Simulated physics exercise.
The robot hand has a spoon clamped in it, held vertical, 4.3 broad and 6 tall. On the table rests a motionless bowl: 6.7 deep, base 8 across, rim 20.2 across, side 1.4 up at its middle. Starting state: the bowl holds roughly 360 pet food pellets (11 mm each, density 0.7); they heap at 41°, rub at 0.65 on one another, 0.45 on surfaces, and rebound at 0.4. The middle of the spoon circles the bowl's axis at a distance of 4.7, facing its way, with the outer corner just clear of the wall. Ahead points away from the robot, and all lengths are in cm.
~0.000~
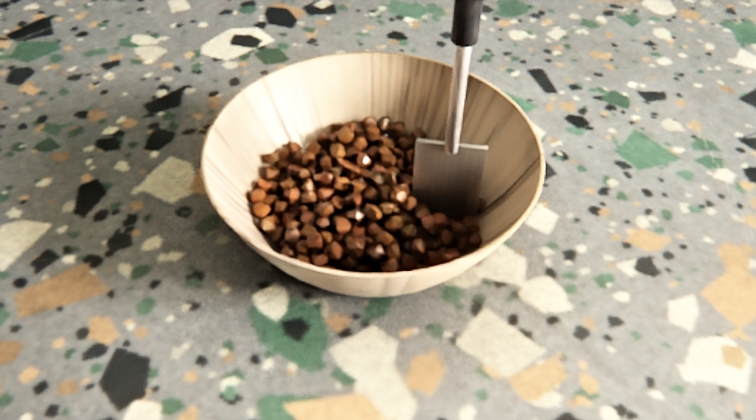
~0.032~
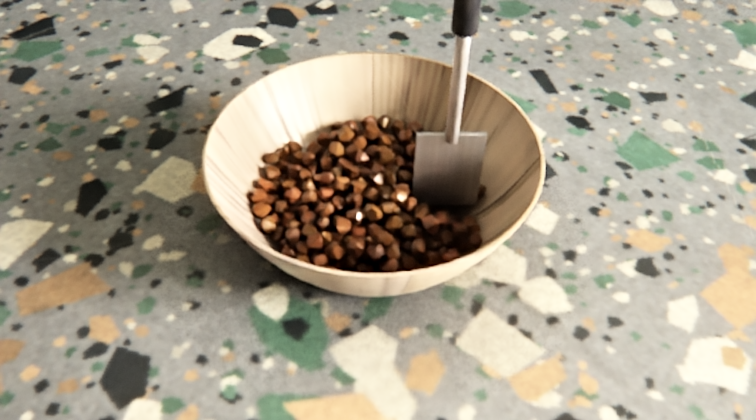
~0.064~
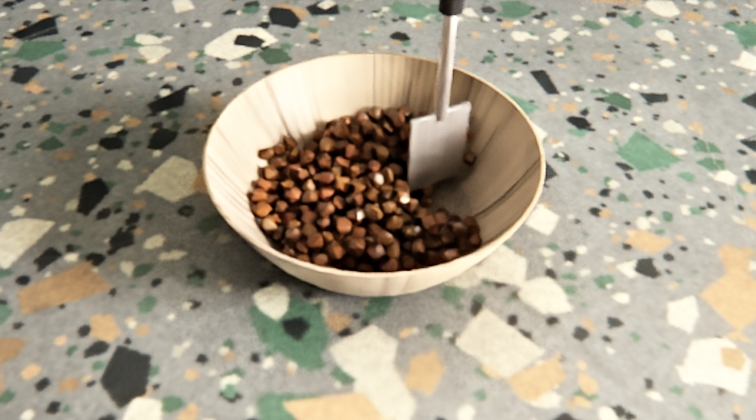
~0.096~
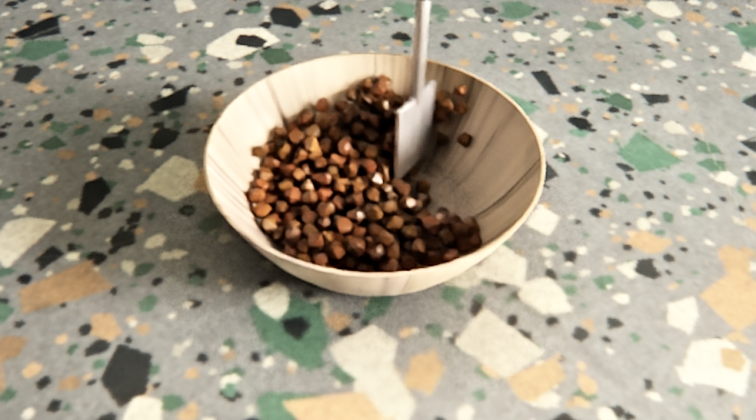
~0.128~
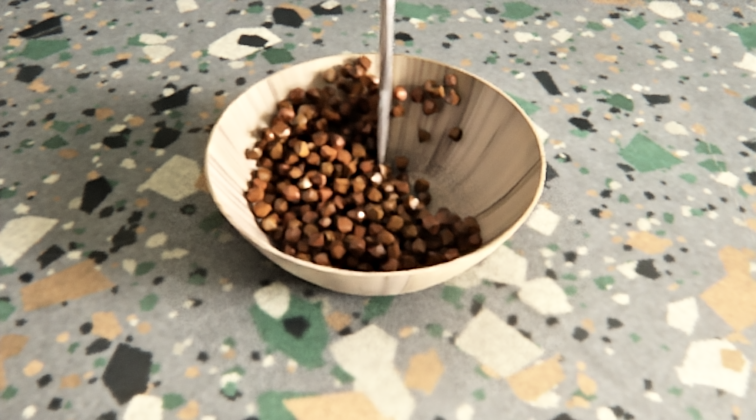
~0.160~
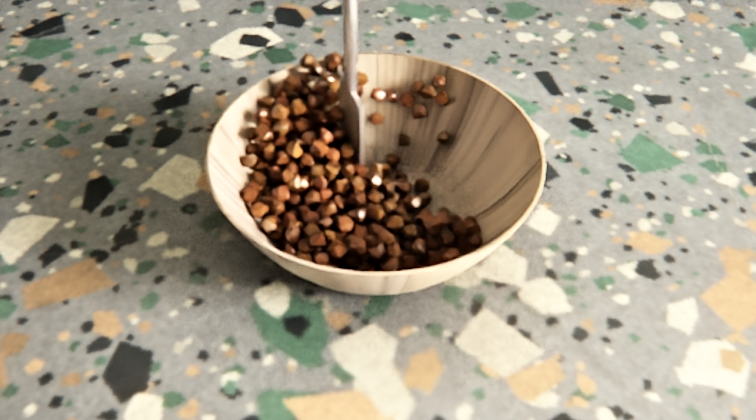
A flat metal spatula with a black handle swept from the right side of a pale wooden bowl toward the back and left, pushing the brown pellets into a heap against the far left wall.
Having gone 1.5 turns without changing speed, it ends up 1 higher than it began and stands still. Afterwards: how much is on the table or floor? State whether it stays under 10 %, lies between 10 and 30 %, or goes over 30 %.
It lies between 10 and 30 %.
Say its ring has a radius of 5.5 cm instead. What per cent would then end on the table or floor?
That would make it around 15 percent.
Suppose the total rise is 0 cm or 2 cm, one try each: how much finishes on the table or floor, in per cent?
Estimates: 30 % and 15 %.
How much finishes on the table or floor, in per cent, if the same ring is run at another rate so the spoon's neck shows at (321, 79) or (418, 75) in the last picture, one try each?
Roughly 30 per cent on the first try and 5 per cent on the second.
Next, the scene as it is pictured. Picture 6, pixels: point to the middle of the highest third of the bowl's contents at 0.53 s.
I'd say about (406, 120).
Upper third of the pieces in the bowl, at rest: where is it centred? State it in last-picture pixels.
Around (339, 190).
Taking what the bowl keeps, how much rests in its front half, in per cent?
50 %.
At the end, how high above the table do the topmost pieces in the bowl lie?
About 6.0 centimetres.
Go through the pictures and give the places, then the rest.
The first picture shows the spoon neck at (454, 124), 0° round; upper third of the load around (364, 191), from x 260 to 480, top at y 125; 363 in the bowl.
The second picture shows the spoon neck at (454, 114), 11° round; upper third of the load around (371, 183), from x 260 to 480, top at y 120.
The third picture shows the spoon neck at (443, 92), 38° round; upper third of the load around (372, 167), from x 260 to 475, top at y 115.
The fourth picture shows the spoon neck at (418, 76), 66° round; upper third of the load around (358, 146), from x 255 to 475, top at y 85.
The fifth picture shows the spoon neck at (385, 68), 93° round; upper third of the load around (343, 135), from x 255 to 475, top at y 65.
The sixth picture shows the spoon neck at (351, 69), 121° round; upper third of the load around (316, 134), from x 250 to 475, top at y 60; 363 in the bowl.
After 0.35 s, 282° round, highest piece 10 above the table; 336 in the bowl, 5 on the table or floor, 22 in flight or on the tool.
After 0.53 s, 82° round, highest piece 8 above the table; 319 in the bowl, 38 on the table or floor, 6 in flight or on the tool.
After 0.82 s, 180° round, highest piece 6 above the table; 311 in the bowl, 52 on the table or floor.
After 1.52 s, 180° round, highest piece 6 above the table; 311 in the bowl, 52 on the table or floor.
In the end, 311 in the bowl, 52 on the table or floor. That is 14 % on the table or floor.
